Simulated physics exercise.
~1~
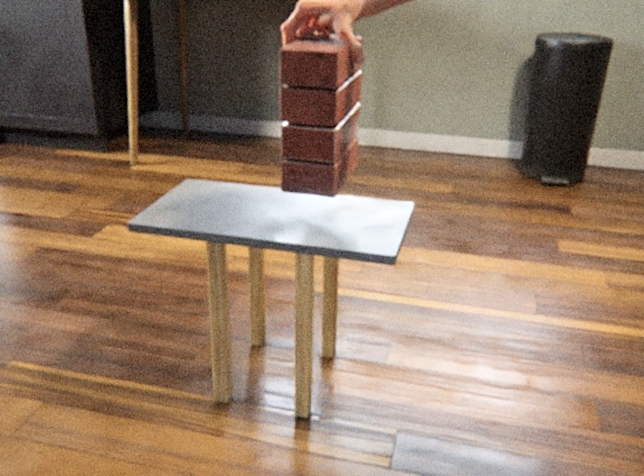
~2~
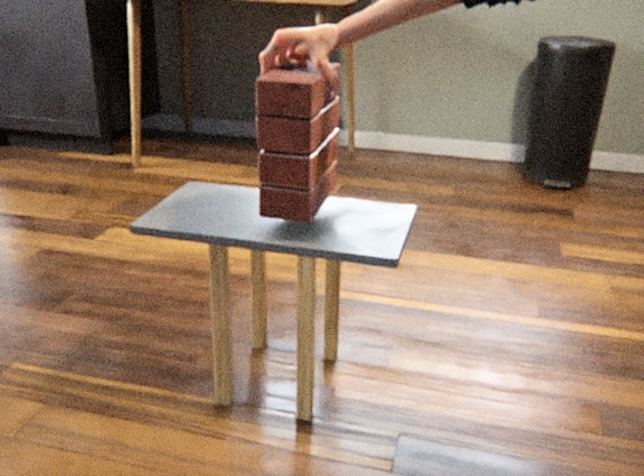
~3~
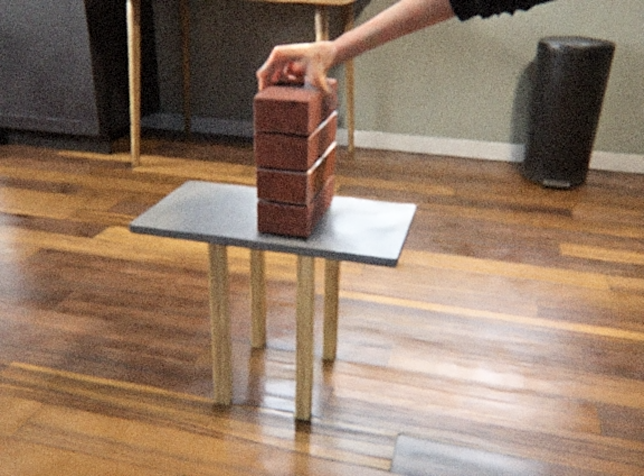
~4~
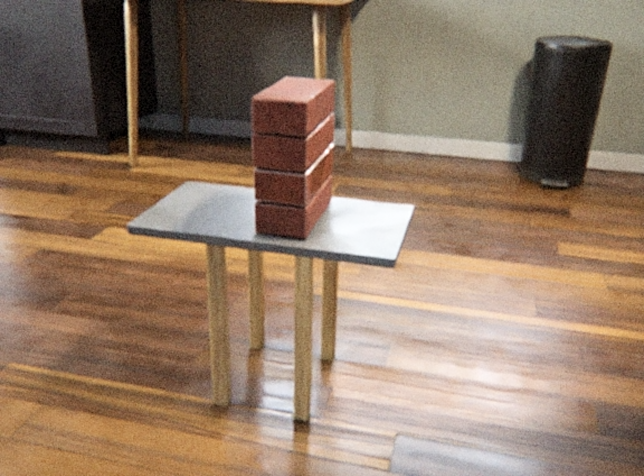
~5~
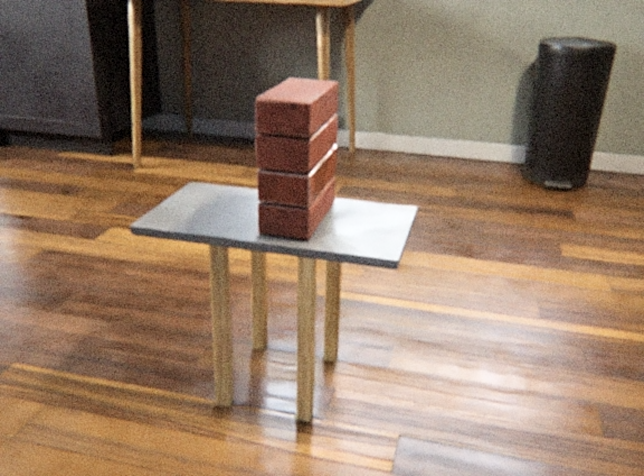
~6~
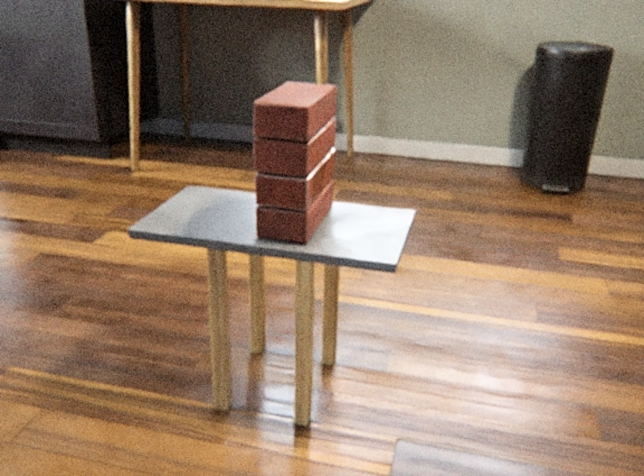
On a wooden floor indoors, a hand lowering a stack of red bricks onto a small grey table, which stays standing.
